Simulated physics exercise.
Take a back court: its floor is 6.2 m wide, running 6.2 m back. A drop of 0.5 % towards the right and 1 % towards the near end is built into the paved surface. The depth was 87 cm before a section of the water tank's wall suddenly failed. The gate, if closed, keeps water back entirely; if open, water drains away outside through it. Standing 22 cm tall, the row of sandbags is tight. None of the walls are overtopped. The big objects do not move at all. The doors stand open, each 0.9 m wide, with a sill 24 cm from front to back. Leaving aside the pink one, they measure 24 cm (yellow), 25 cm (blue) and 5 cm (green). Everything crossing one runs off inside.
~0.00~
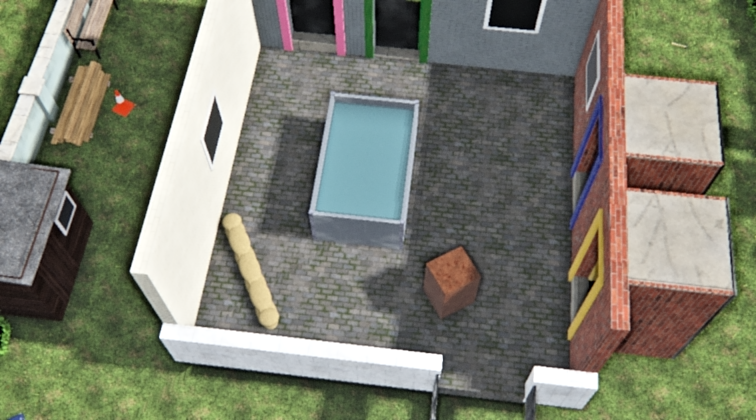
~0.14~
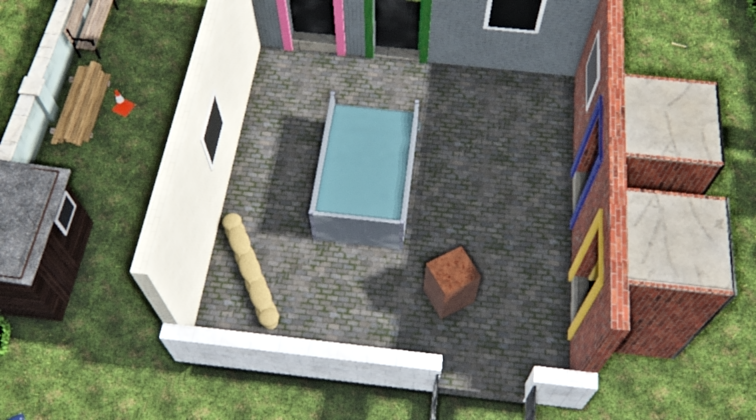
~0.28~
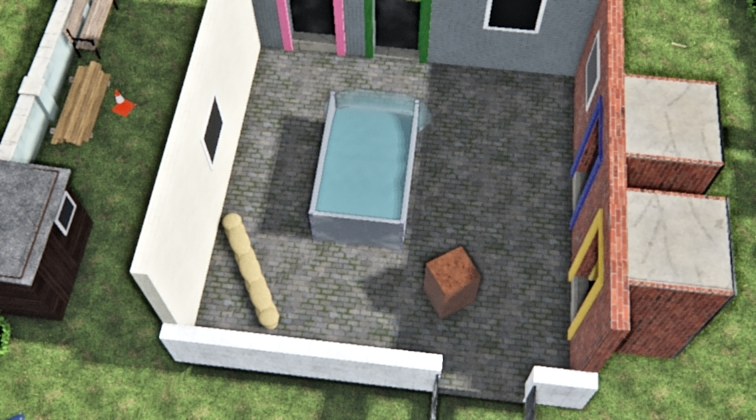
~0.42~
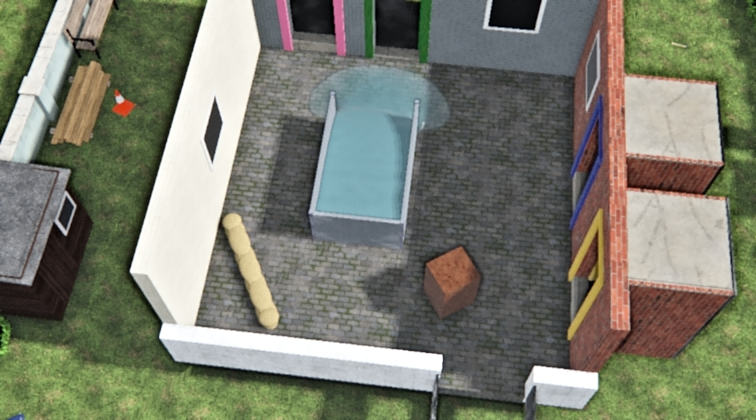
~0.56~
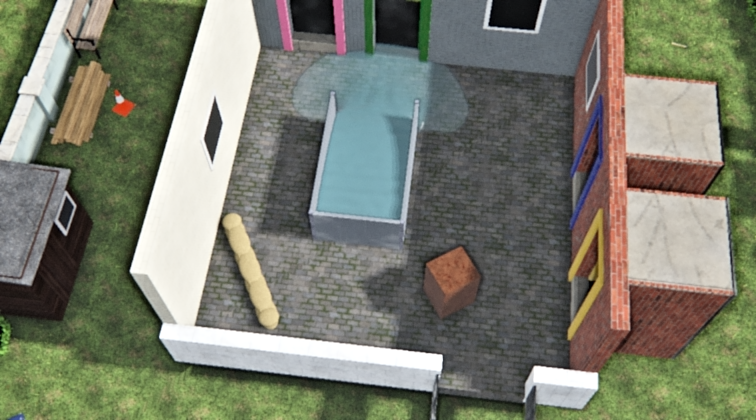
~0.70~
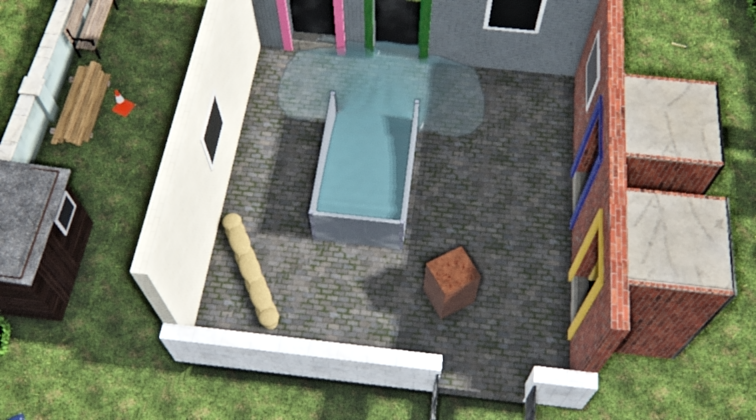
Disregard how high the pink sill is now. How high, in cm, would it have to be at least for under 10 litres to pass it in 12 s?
At least about 27 cm.
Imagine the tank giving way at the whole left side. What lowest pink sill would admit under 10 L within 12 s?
Some 28 cm.
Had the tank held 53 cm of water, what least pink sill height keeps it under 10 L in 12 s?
Roughly 14.5 centimetres would do it.
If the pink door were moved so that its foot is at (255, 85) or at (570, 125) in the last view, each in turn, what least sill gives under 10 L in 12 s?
About 24 cm, then about 16 cm.
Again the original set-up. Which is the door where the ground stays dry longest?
The answer is the yellow door.
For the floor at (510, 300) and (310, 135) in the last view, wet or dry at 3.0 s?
Taking them in turn, they come out spared and submerged.
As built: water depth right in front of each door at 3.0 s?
Door by door, in centimetres - yellow 0, blue 5, pink 17, green 24.
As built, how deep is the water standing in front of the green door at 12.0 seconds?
It stands about 2.5 centimetres deep.
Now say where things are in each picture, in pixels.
In the first frame, the water tank at (366, 158) is whole and still, 87 cm deep; the pink door at (311, 17) is dry.
In the second frame, water pours out on the far side and has run 0.3 m, to a hidden place; about 7 cm deep outside, 88 cm at the back.
In the third frame, water pours out on the far side and has run 0.8 m, to (351, 93); about 14 cm deep outside, 87 cm at the back.
In the fourth frame, the gap is on the far side, the front 1.4 m out at (361, 68); the back of the water tank holds 87 cm.
In the fifth frame, the front is at (377, 46), 1.9 m from the gap on the far side; 4.7 m2 of floor is wet, 82 cm left at the back.
In the sixth frame, water pours out on the far side and has run 1.9 m, to (470, 66); about 9 cm deep outside, 73 cm at the back; water is at the pink door at (311, 17).
After 1.4 s water covers 20 % of the floor, deepest (48 cm) near (369, 59); 28 cm at the pink door, 2 litres in over its 25 cm sill.
After 3.0 s water covers 45 % of the floor, deepest (30 cm) near (259, 56); 17 cm at the pink door, 14 litres in over its 25 cm sill.
After 12.0 s water covers 95 % of the floor, deepest (10 cm) near (420, 370); 2 cm at the pink door, 14 litres in over its 25 cm sill.
At the pink door as built, the water arrived by 0.7 s and peaked near 29 cm at 1.6 s.
With a sill of 24 cm, 19 litres would have come in within the 12 s; with 32.5 cm, 1 litre. So under 10 litres takes about 27 cm.
